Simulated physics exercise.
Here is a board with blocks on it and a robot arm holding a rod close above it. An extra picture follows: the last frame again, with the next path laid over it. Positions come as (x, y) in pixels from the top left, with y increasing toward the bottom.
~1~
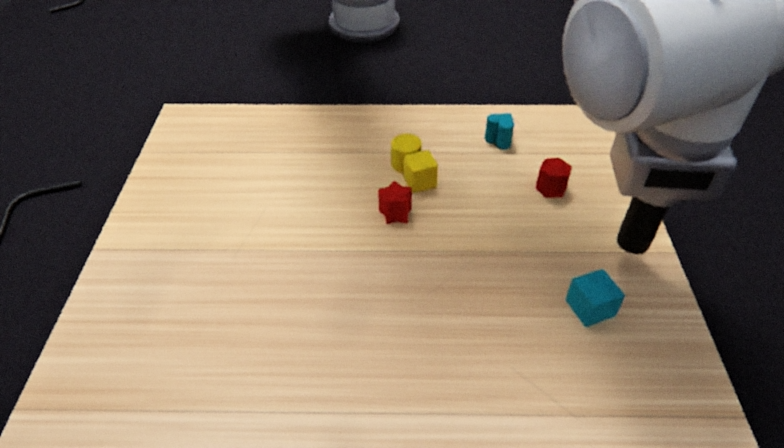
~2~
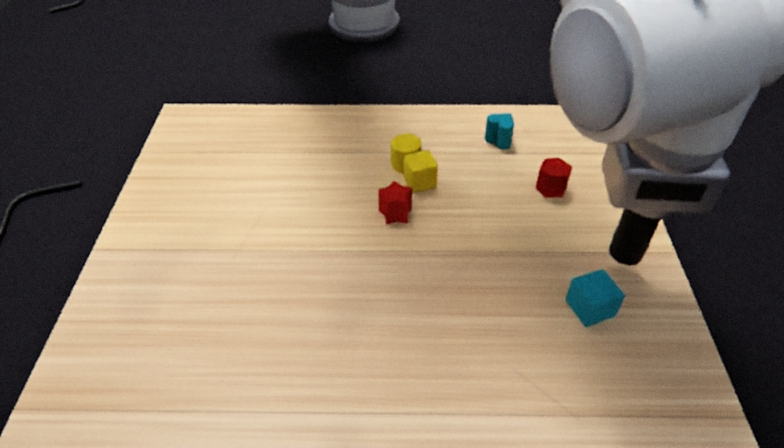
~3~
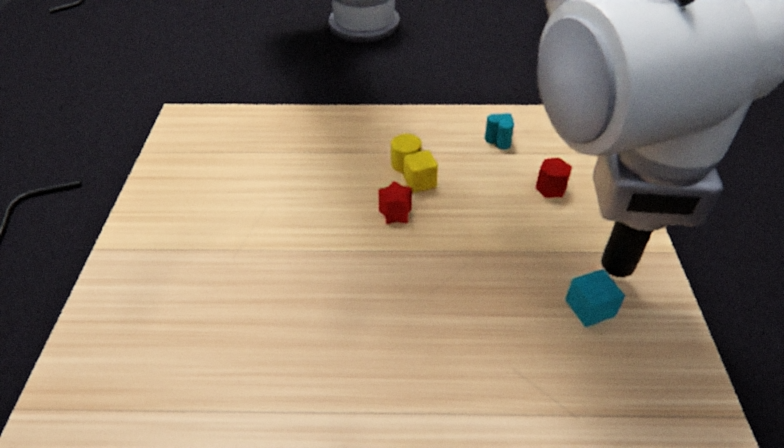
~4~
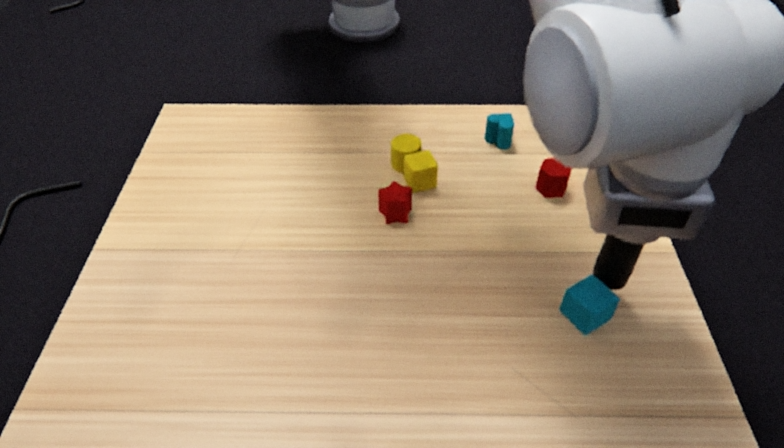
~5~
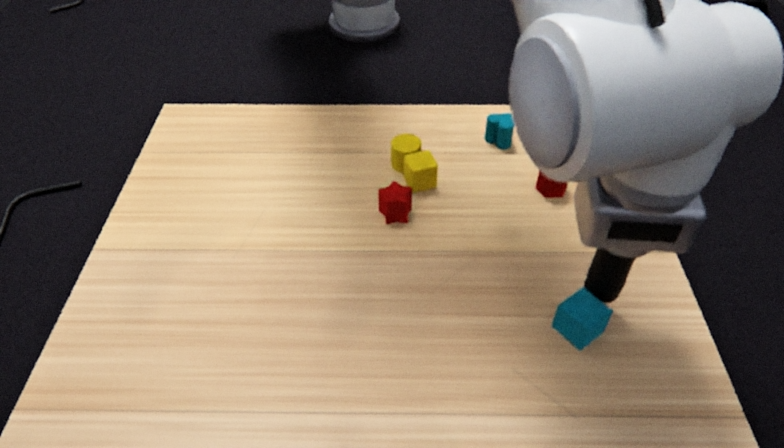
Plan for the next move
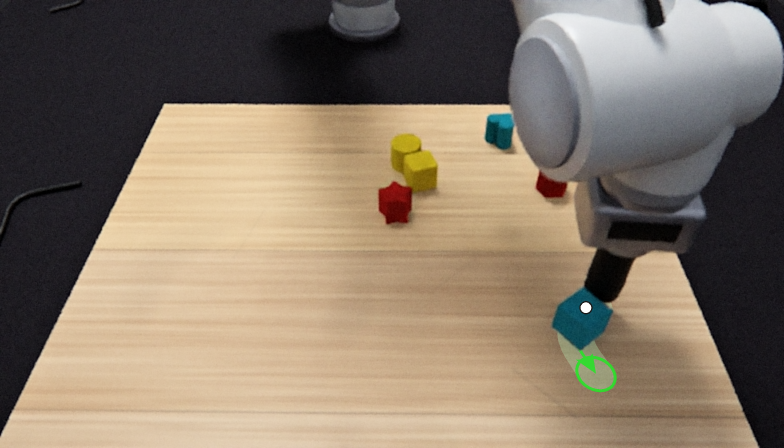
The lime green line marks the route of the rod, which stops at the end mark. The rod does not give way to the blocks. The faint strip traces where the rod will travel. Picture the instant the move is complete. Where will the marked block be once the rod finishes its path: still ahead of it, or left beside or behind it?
I'd say the marked block has slipped off and sits beside or behind the rod.
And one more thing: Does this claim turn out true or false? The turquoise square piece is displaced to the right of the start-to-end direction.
This is true.
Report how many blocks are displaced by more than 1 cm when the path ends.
Moved: 1.
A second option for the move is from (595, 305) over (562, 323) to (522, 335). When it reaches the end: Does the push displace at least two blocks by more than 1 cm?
That would be a no.
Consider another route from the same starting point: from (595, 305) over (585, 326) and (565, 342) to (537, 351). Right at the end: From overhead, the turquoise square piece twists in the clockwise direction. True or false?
That claim is false.
Drawn move, from (595, 305) over (579, 323) and (579, 347) to (596, 374); the dot is on the turquoise square piece.
The first path, step by step. Halfway along, rod at (581, 320); turquoise square piece at (569, 341), turned 15° anticlockwise.
At the end, rod at (603, 359); turquoise square piece at (568, 363), turned 15° clockwise.
